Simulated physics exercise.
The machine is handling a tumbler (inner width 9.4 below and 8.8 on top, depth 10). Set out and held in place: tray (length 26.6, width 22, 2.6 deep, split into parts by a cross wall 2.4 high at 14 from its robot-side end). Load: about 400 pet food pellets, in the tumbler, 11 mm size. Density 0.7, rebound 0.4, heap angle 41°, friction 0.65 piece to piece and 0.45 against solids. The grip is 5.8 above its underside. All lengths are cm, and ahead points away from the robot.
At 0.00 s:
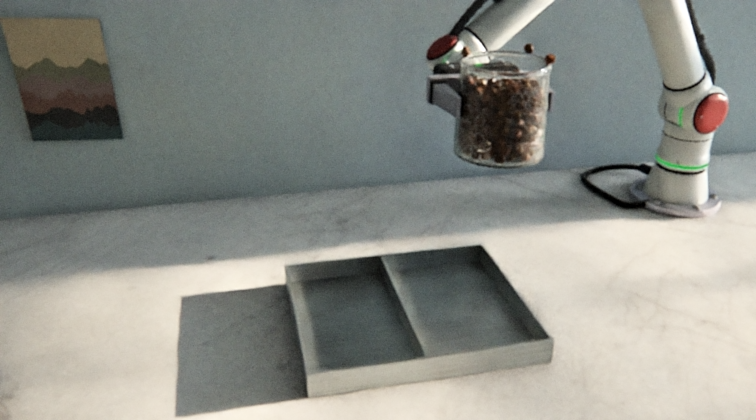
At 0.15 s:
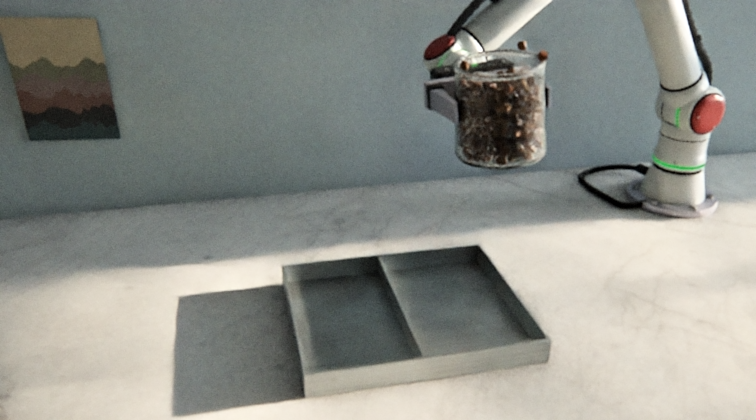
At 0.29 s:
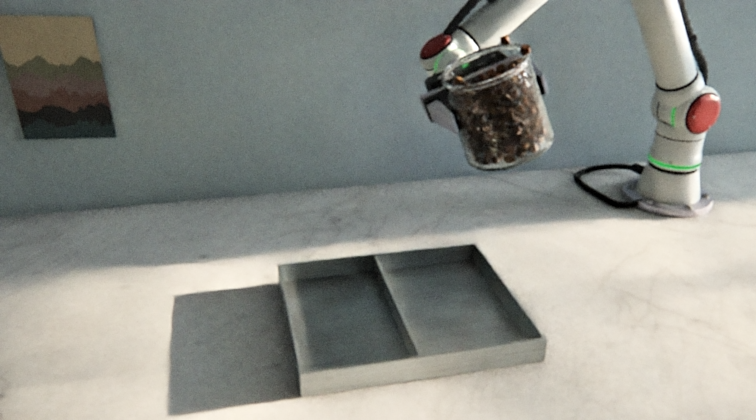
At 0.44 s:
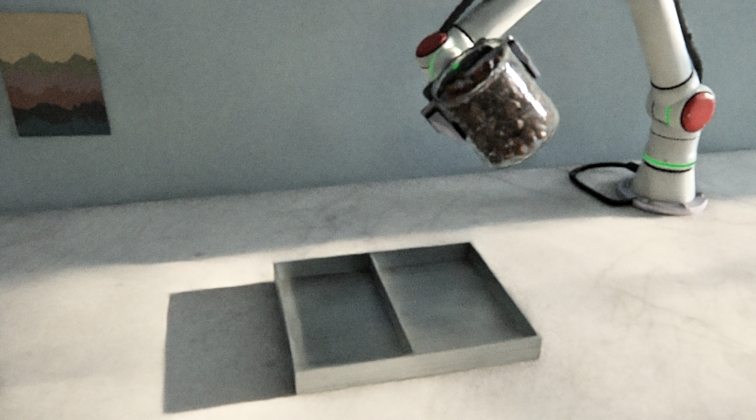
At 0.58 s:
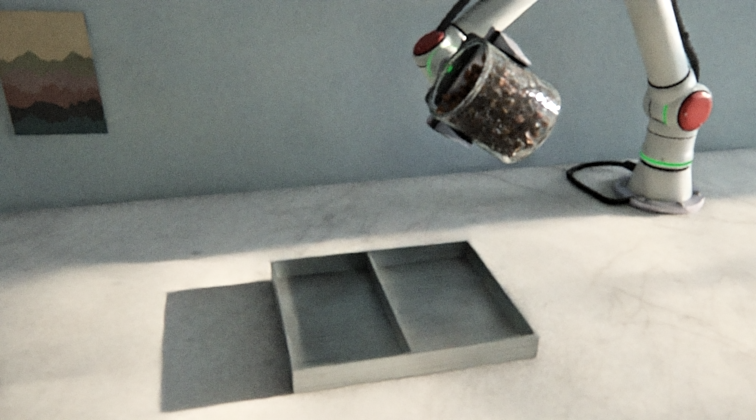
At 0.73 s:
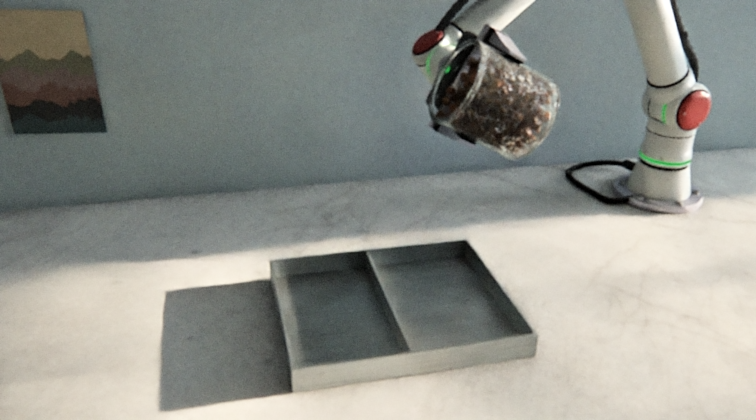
On a pale marble-like surface against a blue-grey wall, a white robot arm holds a clear tumbler packed with brown pellets, behind and above an empty two-part grey tray. The arm tips the tumbler steadily over to a steep slant, its mouth turning toward the left, and the pellets stay inside.
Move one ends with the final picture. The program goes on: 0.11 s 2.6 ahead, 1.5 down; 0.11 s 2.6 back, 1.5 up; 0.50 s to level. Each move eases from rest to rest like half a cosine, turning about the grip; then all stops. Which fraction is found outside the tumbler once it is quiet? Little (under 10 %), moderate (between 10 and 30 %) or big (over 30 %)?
Share outside the tumbler: Little (under 10 %).
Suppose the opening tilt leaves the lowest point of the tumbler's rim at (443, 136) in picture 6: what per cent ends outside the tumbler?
Some 15 per cent.
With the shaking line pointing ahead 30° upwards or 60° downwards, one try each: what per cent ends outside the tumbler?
Some 10 and 0 per cent.
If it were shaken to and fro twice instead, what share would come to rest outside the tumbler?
Then about 5 per cent.
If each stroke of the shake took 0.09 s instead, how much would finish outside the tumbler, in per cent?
Then about 5 per cent.
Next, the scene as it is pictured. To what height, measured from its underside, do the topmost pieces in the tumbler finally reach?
About 10.5 cm.
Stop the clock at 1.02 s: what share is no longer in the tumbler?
Some 0 per cent.
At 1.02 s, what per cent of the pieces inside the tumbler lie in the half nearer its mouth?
Roughly 40 per cent.
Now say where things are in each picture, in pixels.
In the first frame, tumbler middle at (502, 109), level; upper third of the load around (504, 93), from x 460 to 550, top at y 50; 395 in the tumbler.
In the second frame, tumbler middle at (500, 109), tilted 6° forward; upper third of the load around (501, 93), from x 460 to 545, top at y 45.
In the third frame, tumbler middle at (498, 108), tilted 21° forward; upper third of the load around (500, 92), from x 455 to 545, top at y 40.
In the fourth frame, tumbler middle at (495, 105), tilted 41° forward; upper third of the load around (500, 89), from x 450 to 550, top at y 60.
In the fifth frame, tumbler middle at (494, 102), tilted 56° forward; upper third of the load around (501, 85), from x 440 to 550, top at y 60.
In the sixth frame, tumbler middle at (493, 101), tilted 62° forward; upper third of the load around (500, 82), from x 440 to 550, top at y 60; 395 in the tumbler.
By 1.02 s, tilted 59° forward, highest piece 30 above the table; 386 in the tumbler, 9 in flight or on a rim.
By 1.31 s, tilted 12° forward, highest piece 31 above the table; 383 in the tumbler, 7 in the far-side part, 4 in the robot-side part, 1 in flight or on a rim.
By 1.65 s, level, highest piece 31 above the table; 383 in the tumbler, 8 in the far-side part, 4 in the robot-side part.
By 2.70 s, level, highest piece 31 above the table; 383 in the tumbler, 8 in the far-side part, 4 in the robot-side part.
Final count, 383 in the tumbler, 8 in the far-side part, 4 in the robot-side part. That is 3 % outside the tumbler.
